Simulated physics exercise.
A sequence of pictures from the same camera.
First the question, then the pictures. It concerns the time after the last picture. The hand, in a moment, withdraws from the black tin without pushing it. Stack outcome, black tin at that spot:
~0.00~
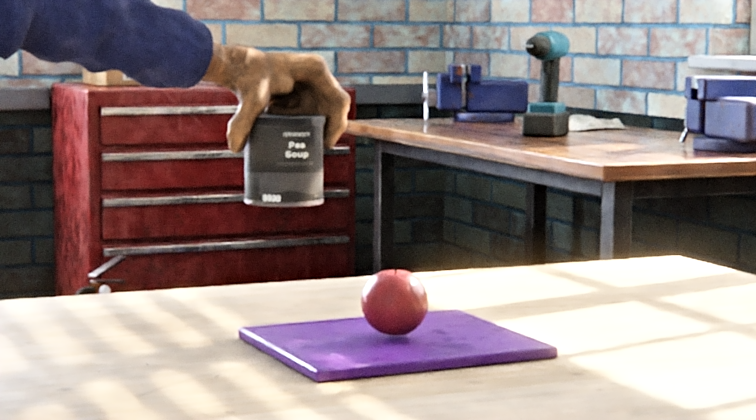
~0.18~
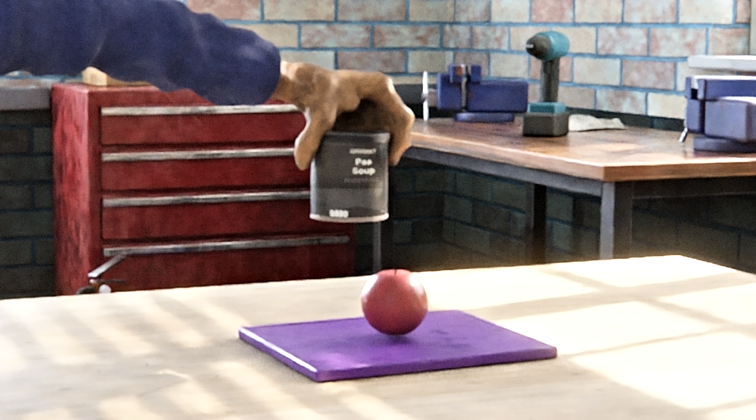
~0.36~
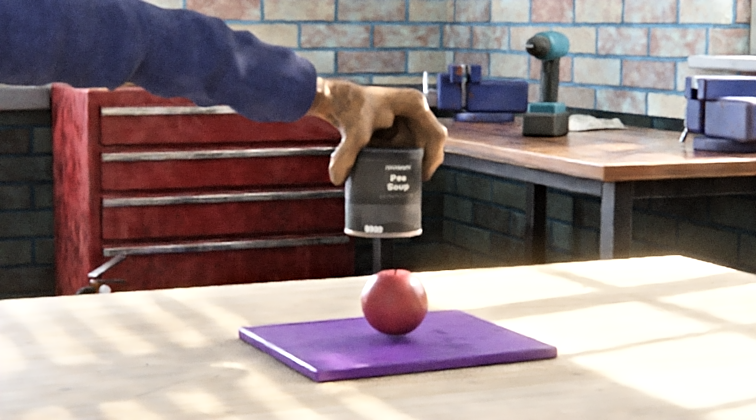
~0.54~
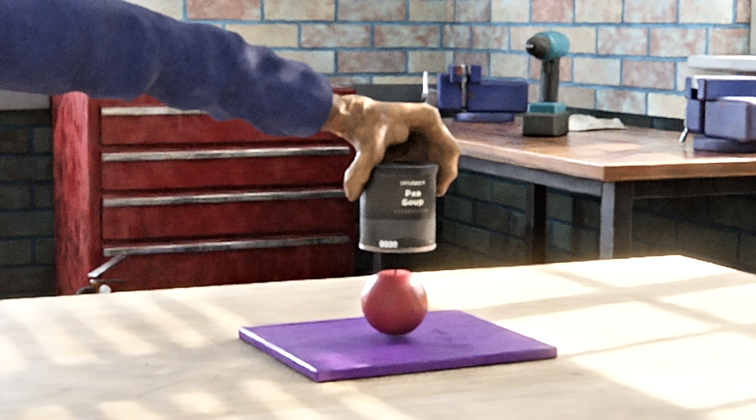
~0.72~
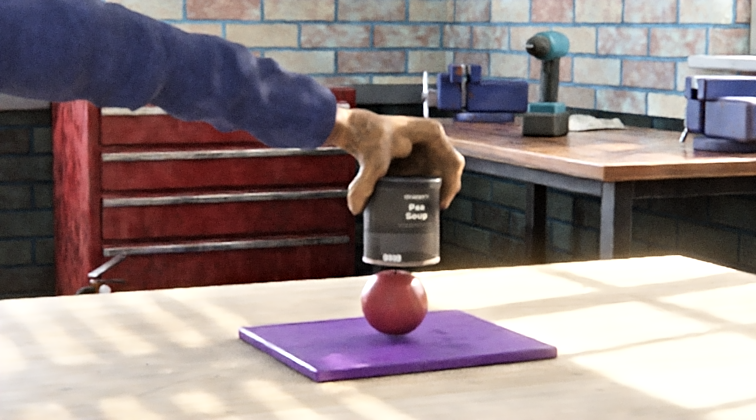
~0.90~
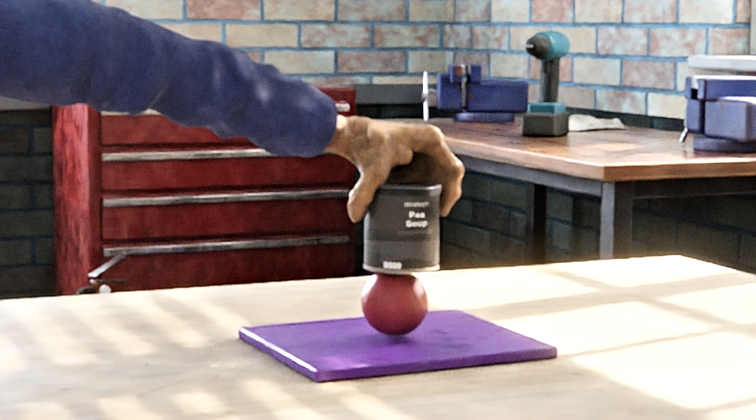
My guess: It won't stay upright.
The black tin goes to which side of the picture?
That would be the viewer's right.
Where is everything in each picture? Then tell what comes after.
On its way; black tin (284, 159); red apple (394, 302), in the first picture.
On its way; black tin (349, 175); red apple (394, 302), in the second picture.
On its way; black tin (383, 191); red apple (394, 302), in the third picture.
On its way; black tin (398, 205); red apple (394, 302), in the fourth picture.
On its way; black tin (402, 219); red apple (394, 302), in the fifth picture.
In place under the hand; black tin (402, 226); red apple (394, 302), in the sixth picture.
After 1.30 s, black tin turned 50° from how it was put near (438, 238).
After 1.40 s, black tin now fallen.
After 1.50 s, things are still on the move.
After 1.90 s, nothing new.
In the end (3.3 s), fallen, black tin; the other 2 unmoved. At the end, from the last picture's camera, black tin near (494, 289). The pile gives way.
